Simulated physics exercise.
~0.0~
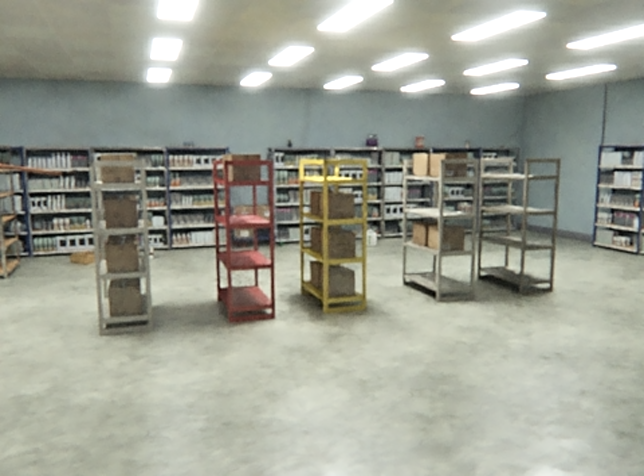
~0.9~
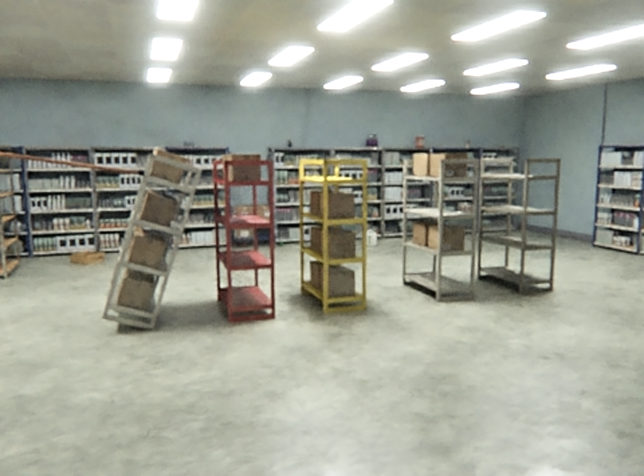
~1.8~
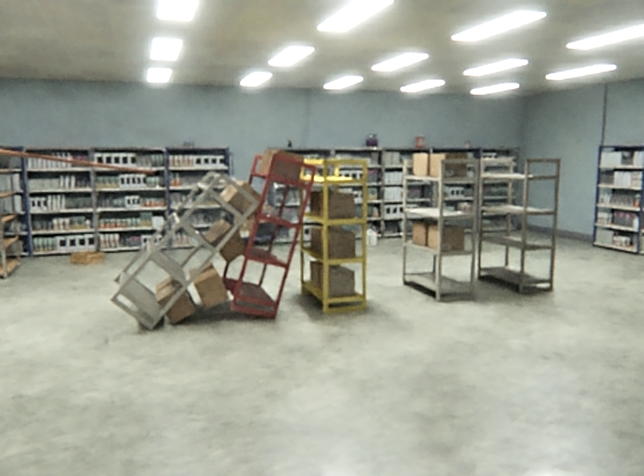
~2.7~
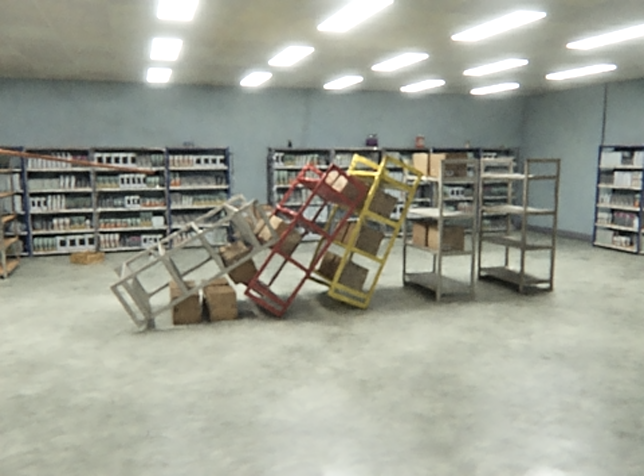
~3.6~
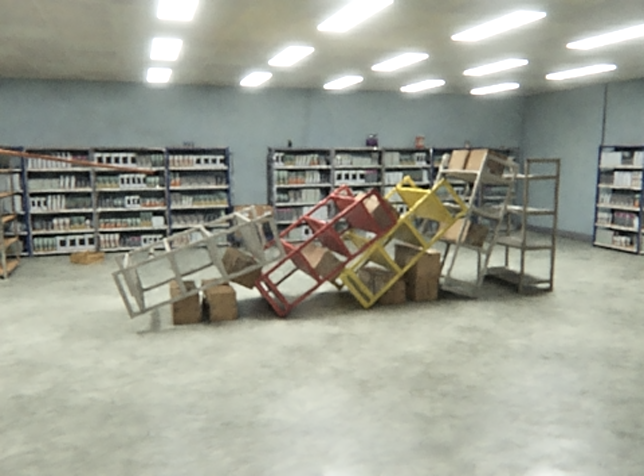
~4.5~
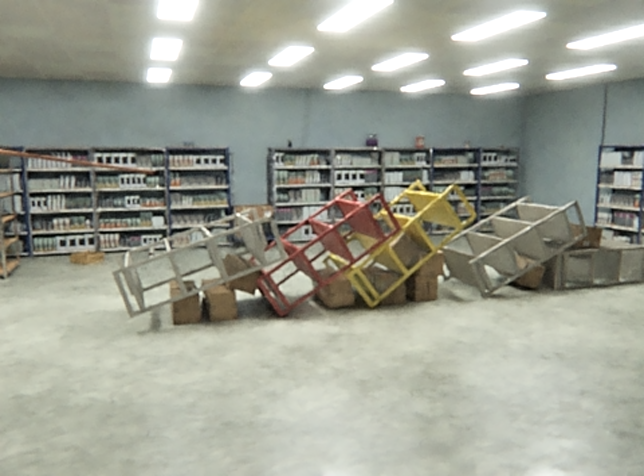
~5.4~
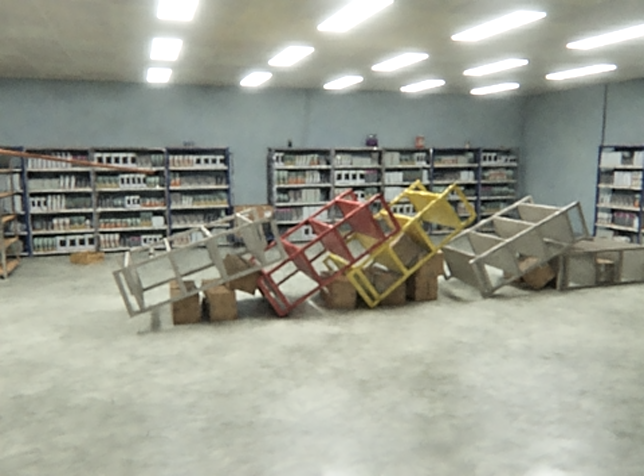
Five shelving racks topple rightward one after another, spilling boxes, until none is left standing.
